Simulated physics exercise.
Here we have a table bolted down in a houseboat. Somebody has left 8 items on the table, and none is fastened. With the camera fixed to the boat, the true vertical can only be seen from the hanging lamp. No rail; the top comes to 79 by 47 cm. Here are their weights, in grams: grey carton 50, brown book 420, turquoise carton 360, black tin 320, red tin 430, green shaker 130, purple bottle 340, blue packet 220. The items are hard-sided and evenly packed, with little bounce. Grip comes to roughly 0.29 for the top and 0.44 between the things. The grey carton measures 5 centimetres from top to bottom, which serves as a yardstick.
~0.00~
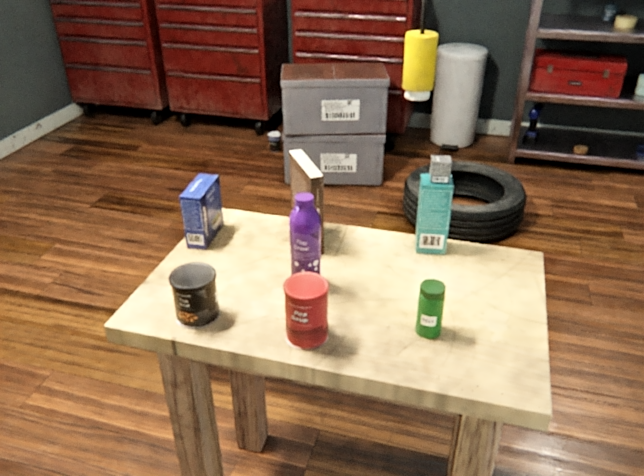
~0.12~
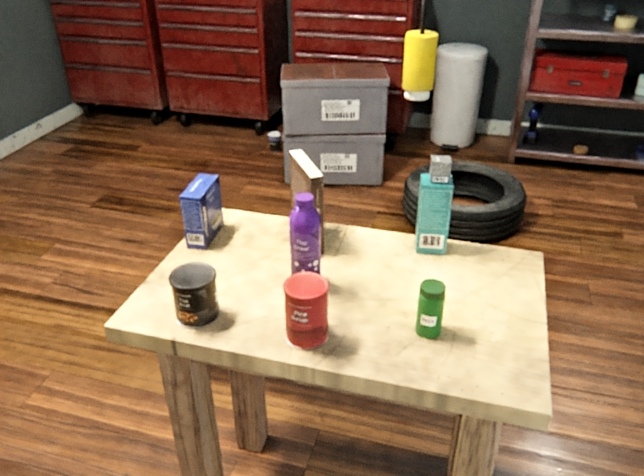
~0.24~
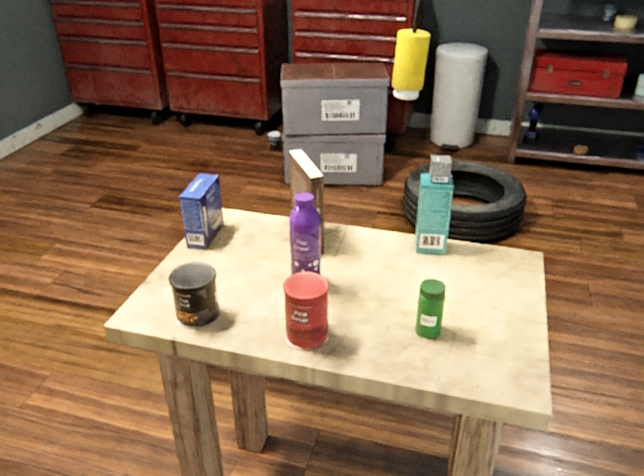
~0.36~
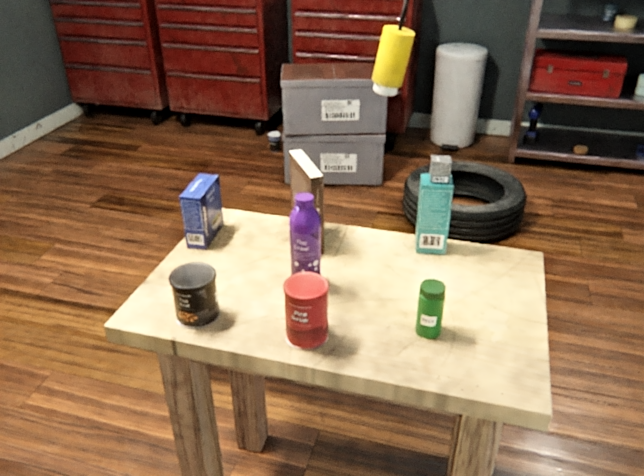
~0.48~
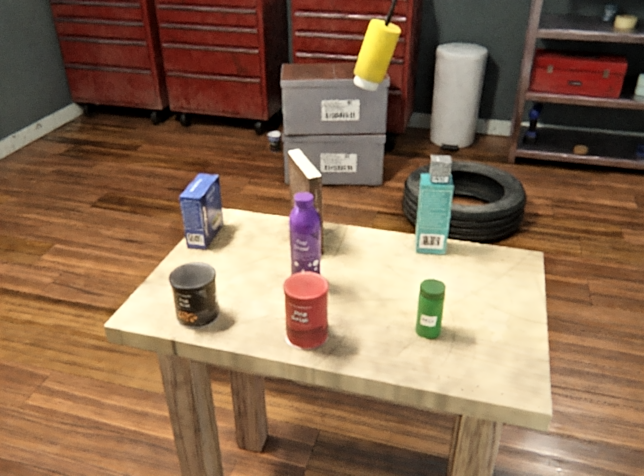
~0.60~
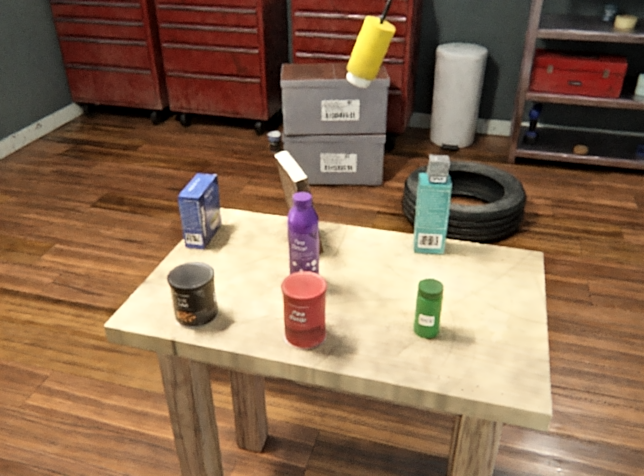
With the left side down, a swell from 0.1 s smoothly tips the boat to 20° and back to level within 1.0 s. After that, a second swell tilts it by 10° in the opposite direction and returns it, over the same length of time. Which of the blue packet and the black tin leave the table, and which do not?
The blue packet leaves it; the black tin does not leave it.
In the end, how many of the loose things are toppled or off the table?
In total, 2.
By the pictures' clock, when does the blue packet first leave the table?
At around 0.9 seconds on the pictures' clock.
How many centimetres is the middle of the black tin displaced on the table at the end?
Around 3 centimetres.
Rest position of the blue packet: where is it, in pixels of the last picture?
It comes to a stop close to (123, 433).
Around 0.80 s, boat heeled 13°, left side down; blue packet shifted 3 cm near (190, 209); black tin shifted 3 cm near (183, 293); brown book on its side.
Around 1.10 s, boat level; blue packet now off the table; black tin shifted 3 cm near (180, 293); brown book on its side.
Around 1.40 s, boat heeled 7°, right side down; black tin shifted 3 cm near (180, 293); brown book on its side; grey carton shifted 4 cm.
Finally (2.6 s), off the table, blue packet; on their side or leaning hard on the table, brown book; the other 6 still in place (within 5 cm). In the last view, blue packet near (123, 433), black tin near (180, 293).
